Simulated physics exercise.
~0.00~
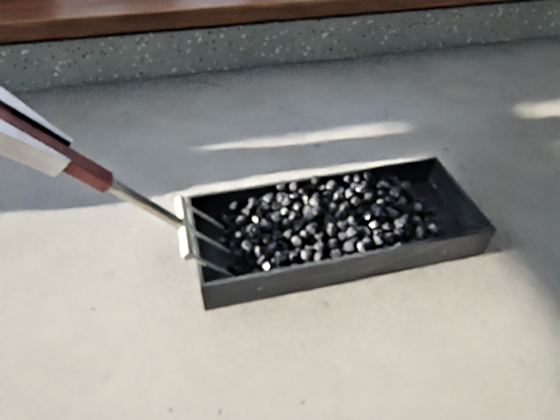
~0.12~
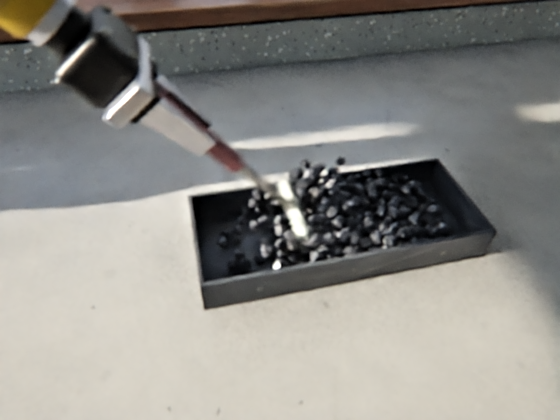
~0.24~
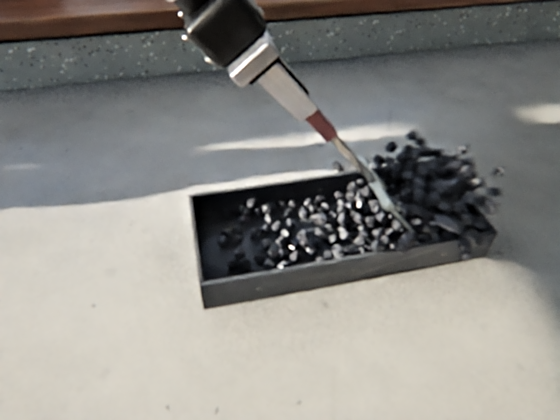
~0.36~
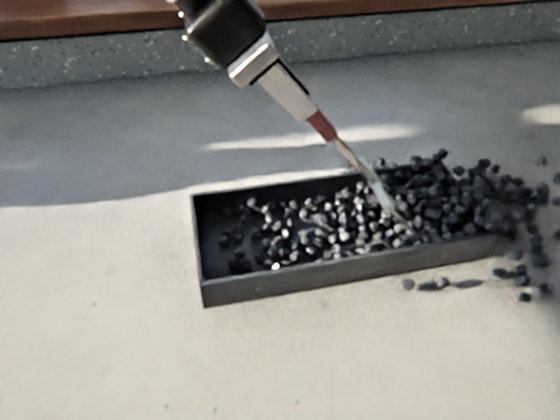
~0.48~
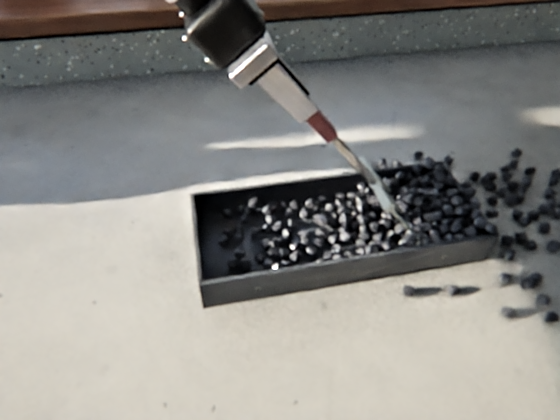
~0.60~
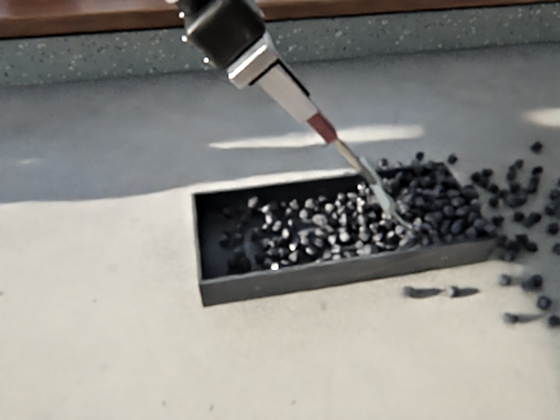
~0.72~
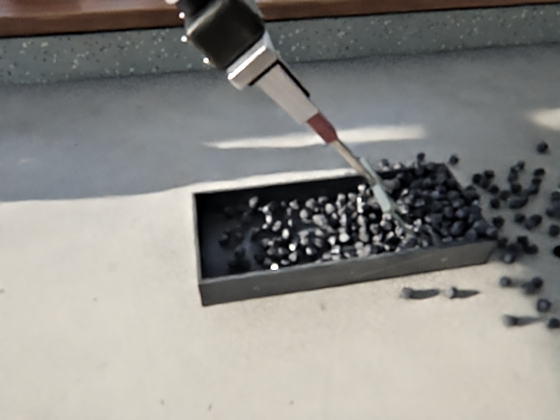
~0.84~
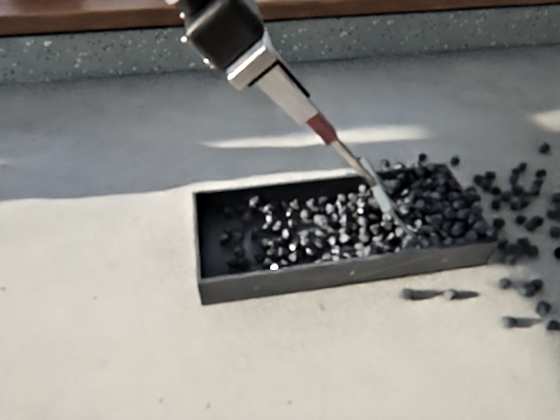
To begin with, a shallow dark tray full of small black pebbles sits on a pale table, with a rake held by a robot arm at its left end. The rake sweeps to the right through the tray, pushing the pebbles into a rising pile. Near the right end it halts, and the heaped pebbles surge up and over the rim. Many tumble onto the table beyond the tray, scattering to the right and a few in front. The rake then stays in place, with most pebbles still in the tray and the spilled ones lying beside it.
